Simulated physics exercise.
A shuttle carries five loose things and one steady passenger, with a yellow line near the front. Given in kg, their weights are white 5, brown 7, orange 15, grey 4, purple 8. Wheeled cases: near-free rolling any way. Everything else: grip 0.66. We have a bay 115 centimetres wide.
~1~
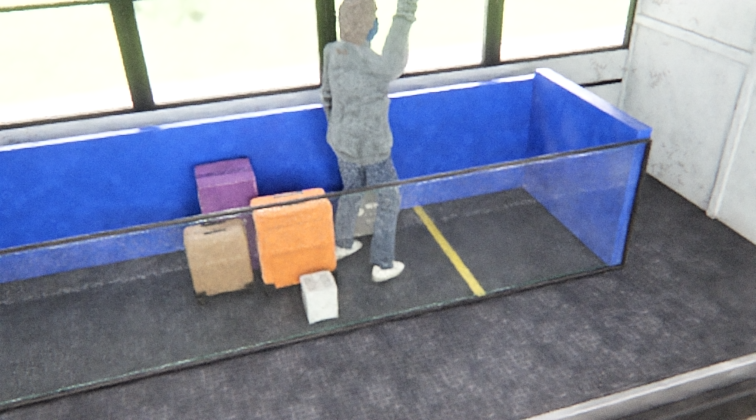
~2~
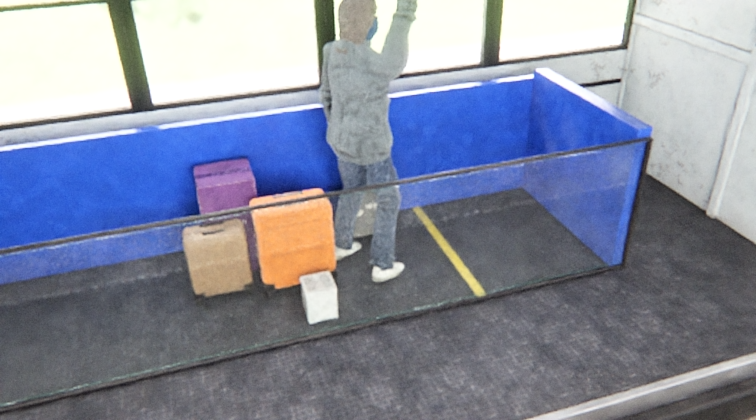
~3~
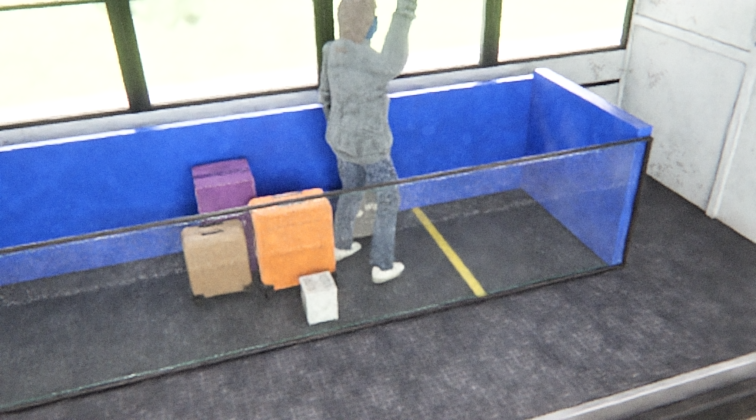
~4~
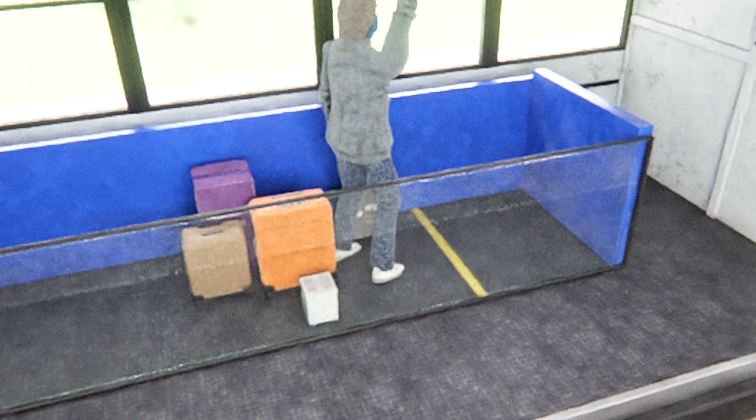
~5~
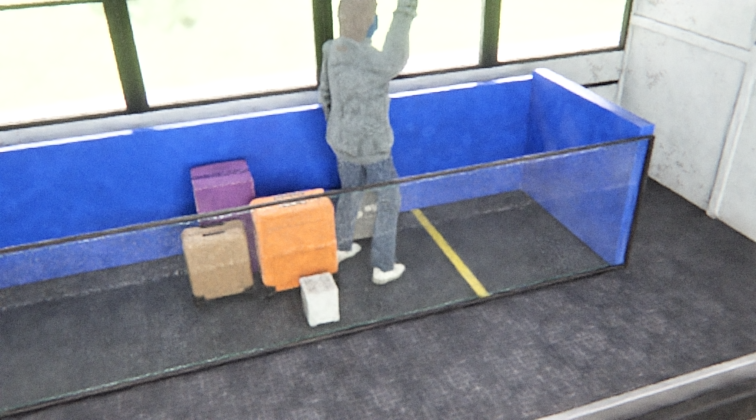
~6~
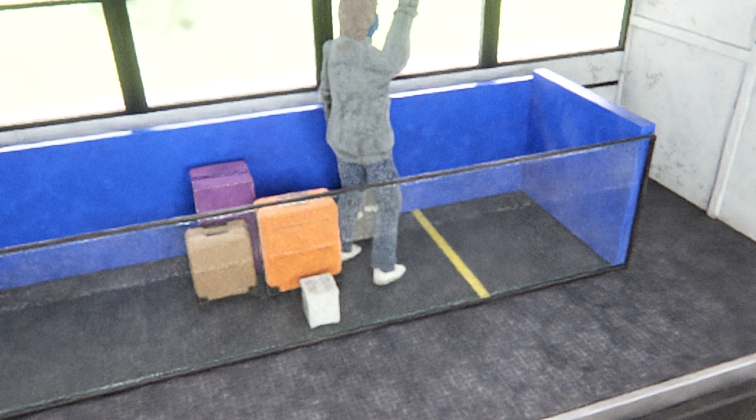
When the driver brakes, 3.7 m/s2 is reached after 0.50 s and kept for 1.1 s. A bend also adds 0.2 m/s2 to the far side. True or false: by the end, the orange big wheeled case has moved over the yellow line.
False.
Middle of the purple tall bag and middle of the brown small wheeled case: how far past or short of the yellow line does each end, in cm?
Purple tall bag: 140 cm short; brown small wheeled case: 120 cm short.
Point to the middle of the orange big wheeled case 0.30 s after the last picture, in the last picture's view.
Around (333, 238).
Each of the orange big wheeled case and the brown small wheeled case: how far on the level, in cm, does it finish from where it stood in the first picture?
Orange big wheeled case: 25; brown small wheeled case: 30.
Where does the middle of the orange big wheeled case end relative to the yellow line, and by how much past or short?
It ends some 75 cm short of it.
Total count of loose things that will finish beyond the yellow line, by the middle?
0.
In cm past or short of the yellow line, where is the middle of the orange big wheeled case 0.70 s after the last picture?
Around 75 cm shy of the mark.
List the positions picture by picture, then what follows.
Orange big wheeled case (295, 242), white tub (319, 297), in the first picture.
Orange big wheeled case (294, 243), white tub (319, 297), in the second picture.
Orange big wheeled case (294, 243), white tub (319, 298), in the third picture.
Orange big wheeled case (294, 244), white tub (319, 299), in the fourth picture.
Orange big wheeled case (296, 244), white tub (320, 300), in the fifth picture.
Orange big wheeled case (299, 244), white tub (320, 300), in the sixth picture.
Then, 0.30 s after the last picture the orange big wheeled case is 79 cm short of the yellow line, tilted 0°, near (333, 238) in the last picture's view; the white tub 97 cm short of the yellow line, tilted 0°.
Then, 0.70 s after the last picture the orange big wheeled case is 76 cm short of the yellow line, tilted 0°, near (337, 235) in the last picture's view; the white tub 97 cm short of the yellow line, tilted 0°.
Then, 1.20 s after the last picture the orange big wheeled case is 76 cm short of the yellow line, tilted 0°, near (337, 235) in the last picture's view; the white tub 97 cm short of the yellow line, tilted 0°.
At rest, white tub stops short of the yellow line; brown small wheeled case stops short of the yellow line; orange big wheeled case stops short of the yellow line; grey carton stops short of the yellow line; purple tall bag stops short of the yellow line.
